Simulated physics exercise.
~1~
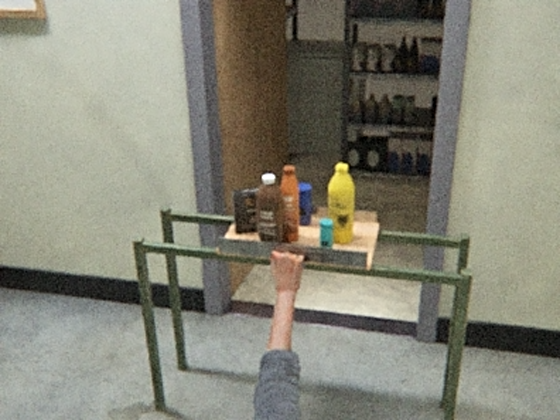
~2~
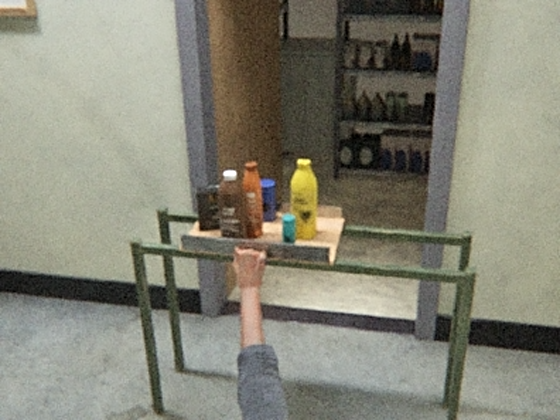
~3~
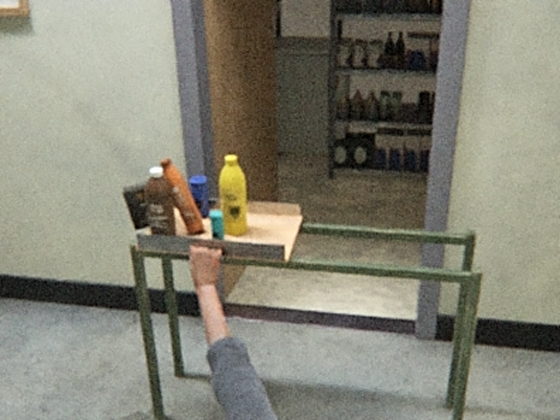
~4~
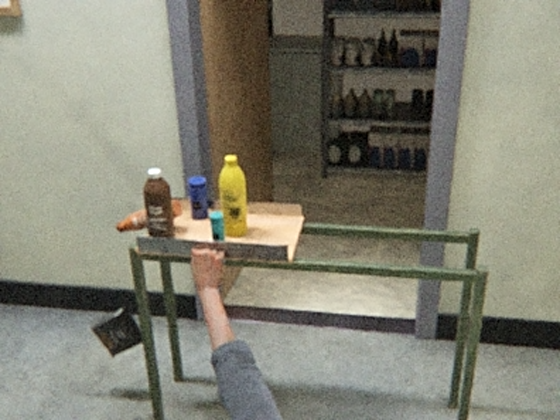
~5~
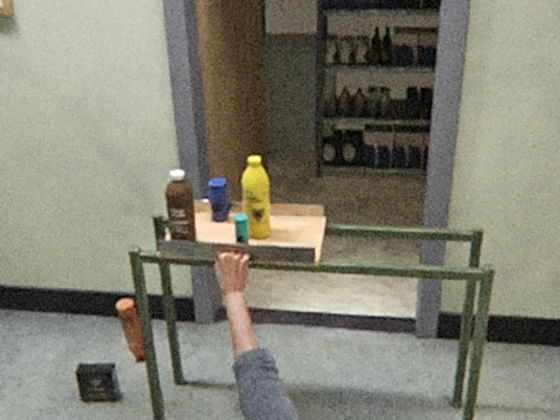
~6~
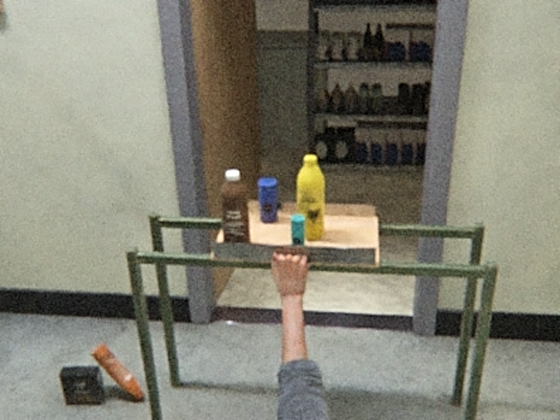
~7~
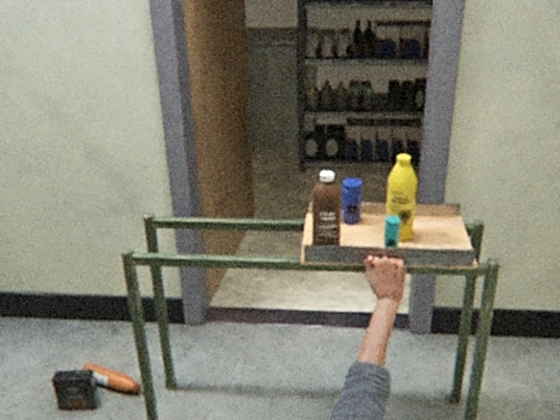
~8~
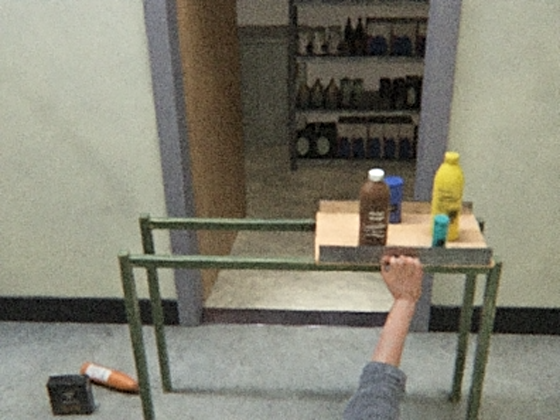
At the start, a hand grips the front of a wooden tray on green rails before an open doorway, with a black packet, brown, orange and yellow bottles, a blue jar and a turquoise shaker standing on it. The hand moves the tray left, and near the left end the black packet and orange bottle tilt. The packet drops off the left side, and the orange bottle topples and follows it to the floor. The hand then moves the tray right, to the far end of the rails. Finally, the packet and orange bottle lie on the floor at left, while the other four items remain upright on the tray.
